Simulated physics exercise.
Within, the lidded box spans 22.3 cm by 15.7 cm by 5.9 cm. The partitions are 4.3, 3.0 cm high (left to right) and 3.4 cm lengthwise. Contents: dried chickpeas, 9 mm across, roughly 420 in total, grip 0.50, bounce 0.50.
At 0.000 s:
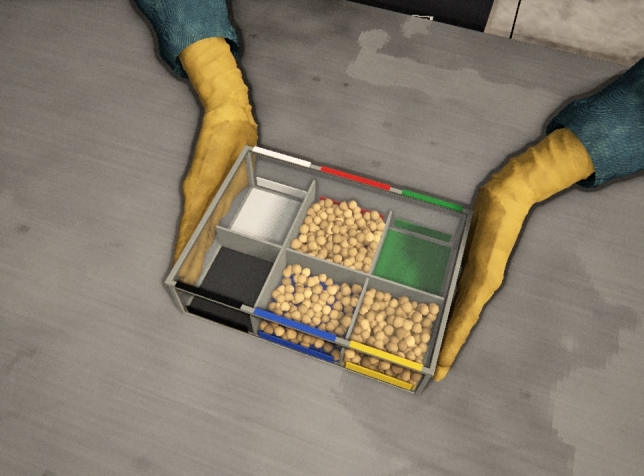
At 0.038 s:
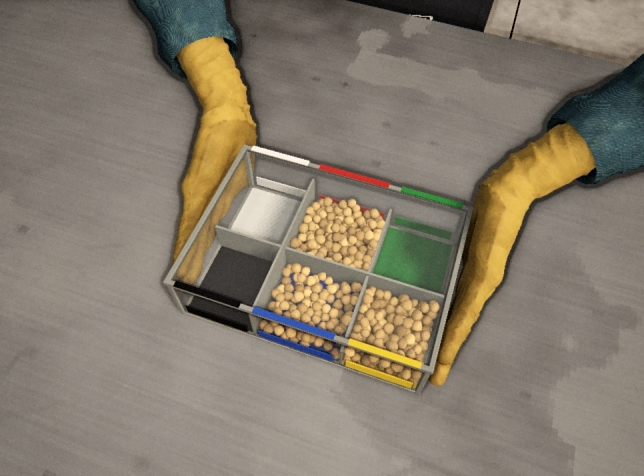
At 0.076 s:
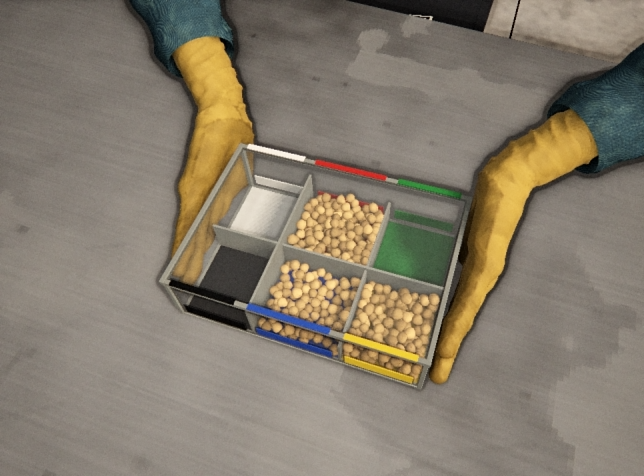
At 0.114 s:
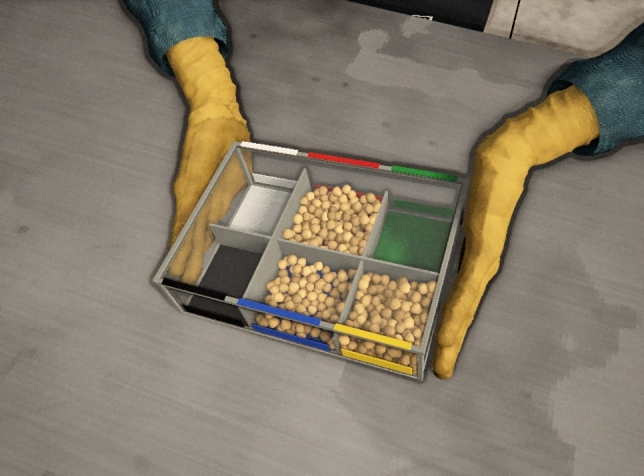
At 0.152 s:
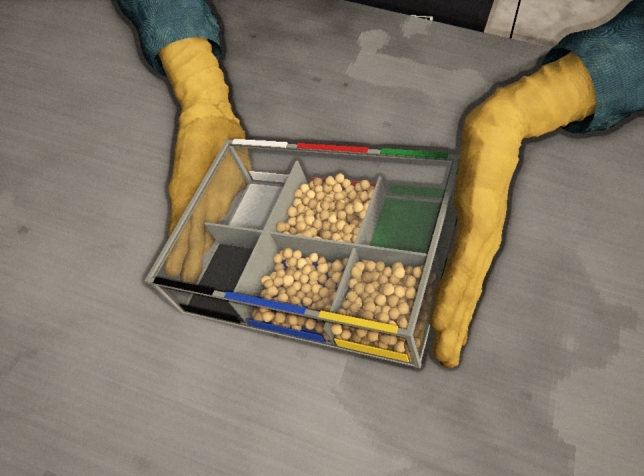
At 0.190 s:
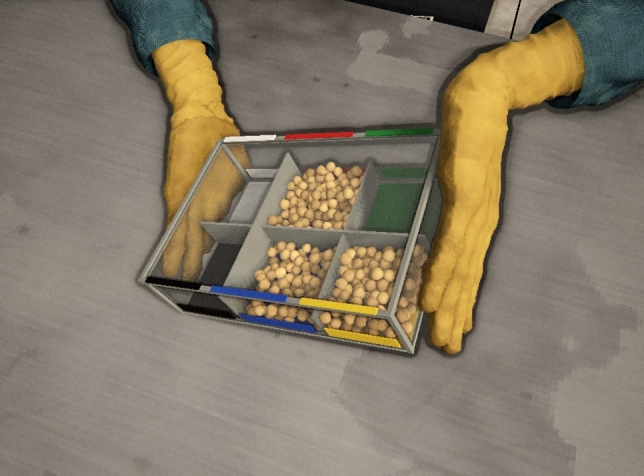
On a grey tabletop, yellow-gloved hands tilting a clear divided box of chickpeas leftward, its red, blue and yellow sections staying filled.
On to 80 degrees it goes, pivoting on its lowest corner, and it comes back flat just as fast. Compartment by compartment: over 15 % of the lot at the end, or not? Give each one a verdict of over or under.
Red compartment - over; blue compartment - over; green compartment - under; yellow compartment - under; white compartment - under; black compartment - under.
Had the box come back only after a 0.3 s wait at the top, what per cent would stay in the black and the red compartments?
Final amounts would be black 10% and red 35%.
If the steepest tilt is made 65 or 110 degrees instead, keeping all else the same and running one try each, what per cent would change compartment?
Roughly 25 percent for the first try and 45 percent for the second.
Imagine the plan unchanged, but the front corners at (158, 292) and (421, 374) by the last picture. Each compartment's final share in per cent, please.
Result - red: 25 %; blue: 45 %; green: 0 %; yellow: 25 %; white: 0 %; black: 10 %.
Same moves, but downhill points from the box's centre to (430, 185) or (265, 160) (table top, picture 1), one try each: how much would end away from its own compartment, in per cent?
Roughly 30 per cent on the first try and 35 per cent on the second.
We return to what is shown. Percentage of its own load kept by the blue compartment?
Around 90 %.
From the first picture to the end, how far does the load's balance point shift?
It shifts by roughly 4.0 cm.
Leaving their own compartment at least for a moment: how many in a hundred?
Close to 35 percent.
After 0.60 s, tilt 78 degrees; red 40 %, blue 35 %, yellow 20 %.
Then, at 0.88 s, tilt 31 degrees; red 35 %, blue 45 %, yellow 5 %, white 5 %, black 10 %.
Then, at 1.26 s, tilt 0 degrees; red 35 %, blue 45 %, yellow 5 %, white 5 %, black 10 %.
By 1.8 s all is still; red 35 %, blue 45 %, green 0 %, yellow 5 %, white 5 %, black 10 %.
